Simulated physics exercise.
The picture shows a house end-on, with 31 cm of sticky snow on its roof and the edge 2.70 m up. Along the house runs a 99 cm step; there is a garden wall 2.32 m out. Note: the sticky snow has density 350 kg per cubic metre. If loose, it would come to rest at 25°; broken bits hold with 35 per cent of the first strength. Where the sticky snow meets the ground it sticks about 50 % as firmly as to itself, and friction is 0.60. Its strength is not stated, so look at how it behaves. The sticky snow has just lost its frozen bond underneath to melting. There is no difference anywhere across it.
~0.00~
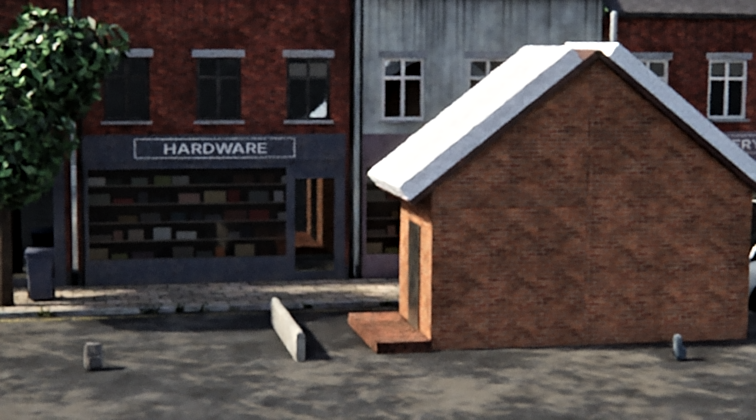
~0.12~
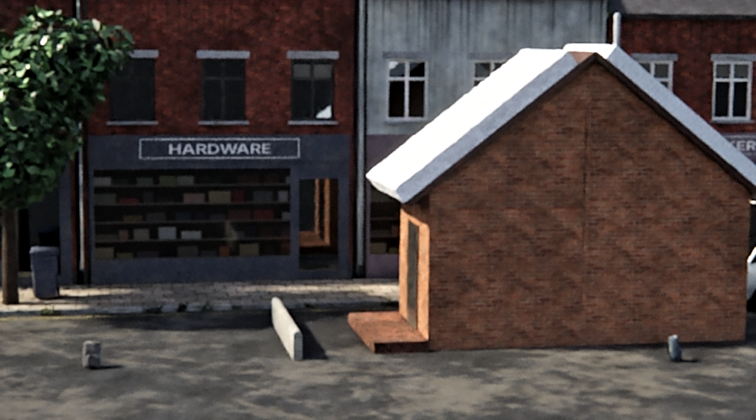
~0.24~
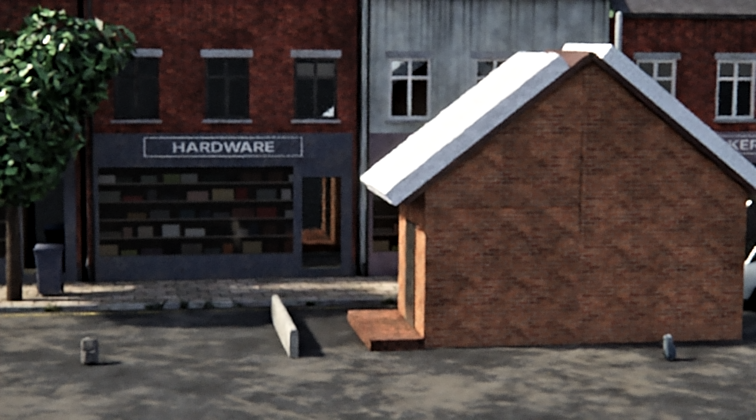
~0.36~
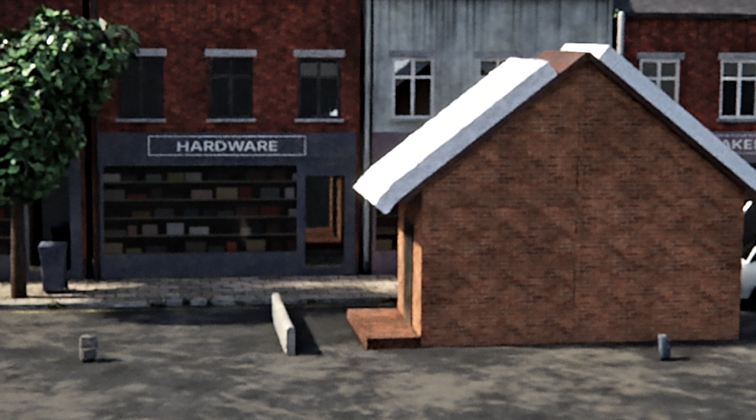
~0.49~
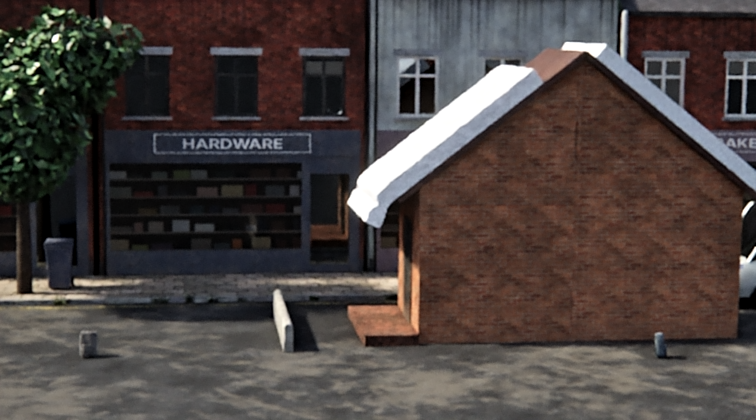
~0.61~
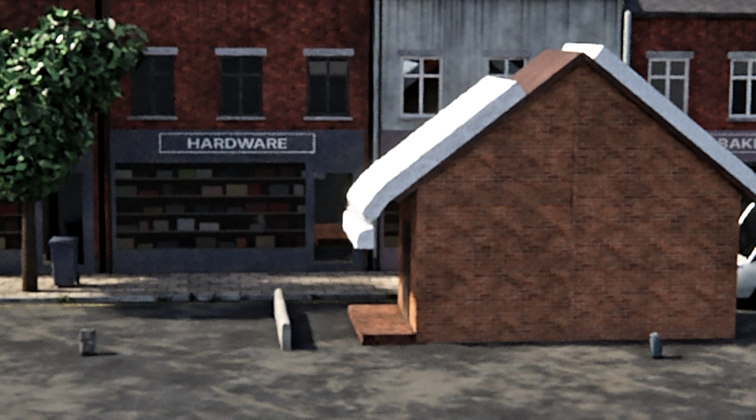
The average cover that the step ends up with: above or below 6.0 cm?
It comes to greater than 6.0 cm.
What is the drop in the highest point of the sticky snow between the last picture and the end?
Roughly 4.3 m.
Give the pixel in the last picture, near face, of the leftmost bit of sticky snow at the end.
Roughly at the pixel (28, 349).
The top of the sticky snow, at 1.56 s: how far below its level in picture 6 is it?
3.7 m.
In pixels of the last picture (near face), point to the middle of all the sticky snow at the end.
Estimated pixel: (268, 337).
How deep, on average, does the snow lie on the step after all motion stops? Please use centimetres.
Roughly 12 centimetres.
After 1.04 s, 49 % of the snow is still up on the roof and 51 % is falling or down.
After 1.56 s, none of the snow is still up on the roof and all is falling or down.
After 2.08 s, none of the snow is still up on the roof and all is falling or down.
After 2.60 s, none of the snow is still up on the roof and all is falling or down.
After 2.90 s, at the end, none of the snow is still up on the roof and the snow on the step is 12 cm deep on average.
